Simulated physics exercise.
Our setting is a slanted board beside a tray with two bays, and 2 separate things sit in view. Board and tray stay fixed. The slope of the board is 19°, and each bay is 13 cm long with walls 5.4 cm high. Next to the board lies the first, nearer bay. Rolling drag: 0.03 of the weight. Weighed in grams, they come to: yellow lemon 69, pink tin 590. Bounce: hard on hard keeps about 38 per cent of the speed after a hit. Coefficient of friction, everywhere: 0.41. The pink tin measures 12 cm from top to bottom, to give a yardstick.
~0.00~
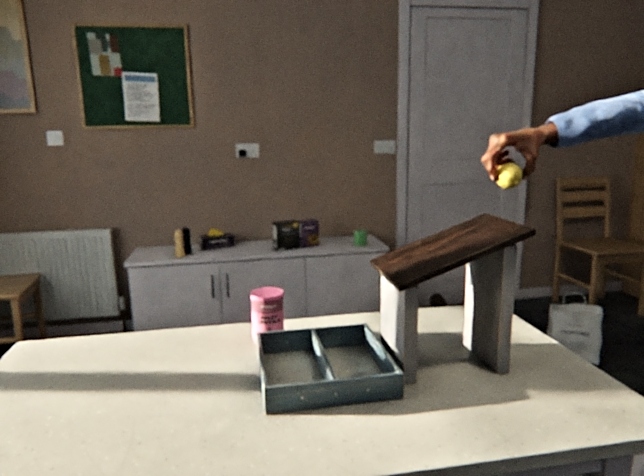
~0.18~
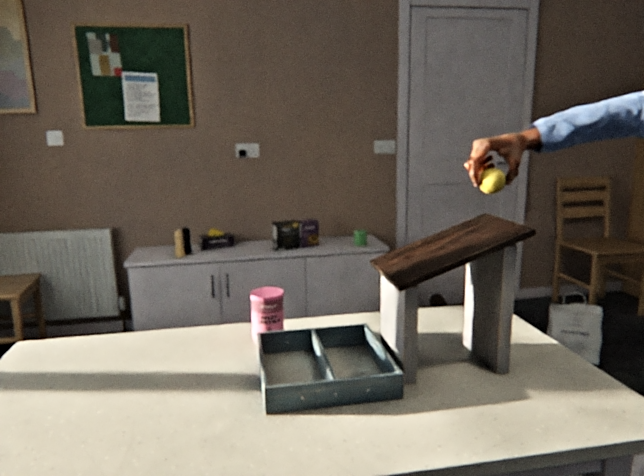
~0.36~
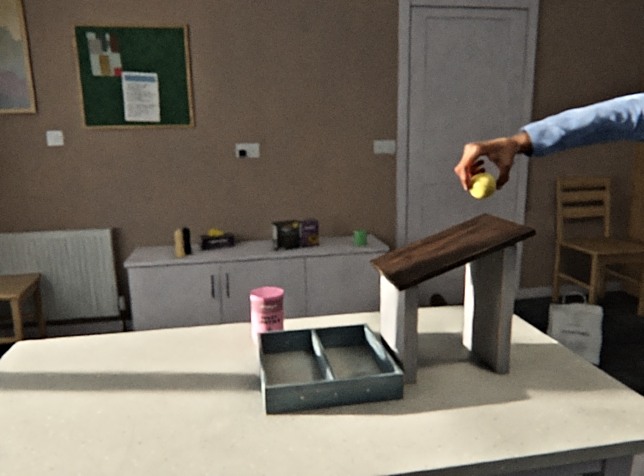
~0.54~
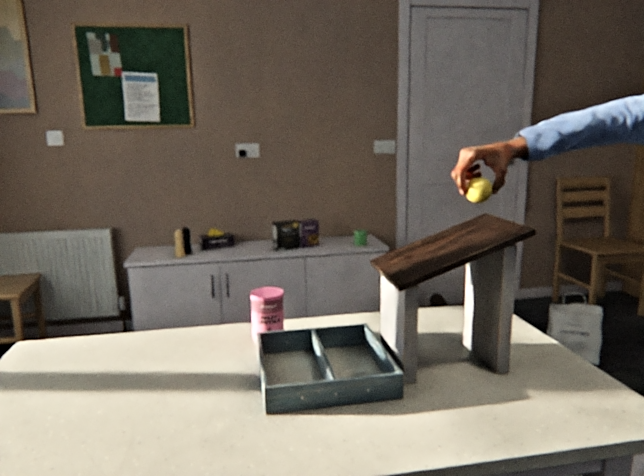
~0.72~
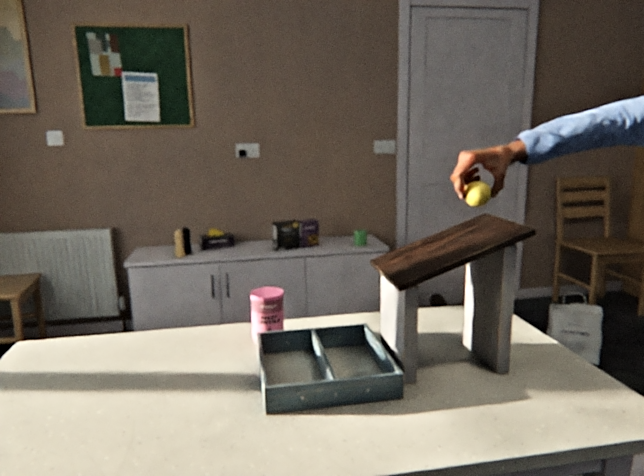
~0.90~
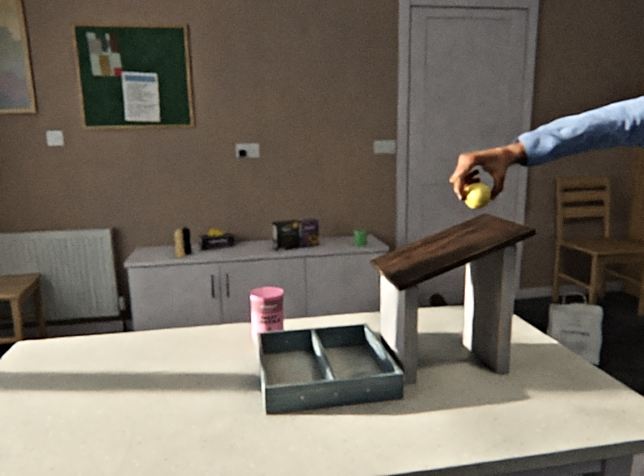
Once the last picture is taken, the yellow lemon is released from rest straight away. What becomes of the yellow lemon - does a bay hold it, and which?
The farther bay holds it.
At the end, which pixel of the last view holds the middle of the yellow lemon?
Around (301, 365).
After 1.30 s, yellow lemon near (439, 235).
After 1.50 s, yellow lemon near (366, 267).
After 1.70 s, it is in the farther bay; yellow lemon near (281, 358).
At rest (2.5 s), it is in the farther bay; pink tin in place, give or take 4 cm. Seen from the same camera at the end, yellow lemon near (302, 365).
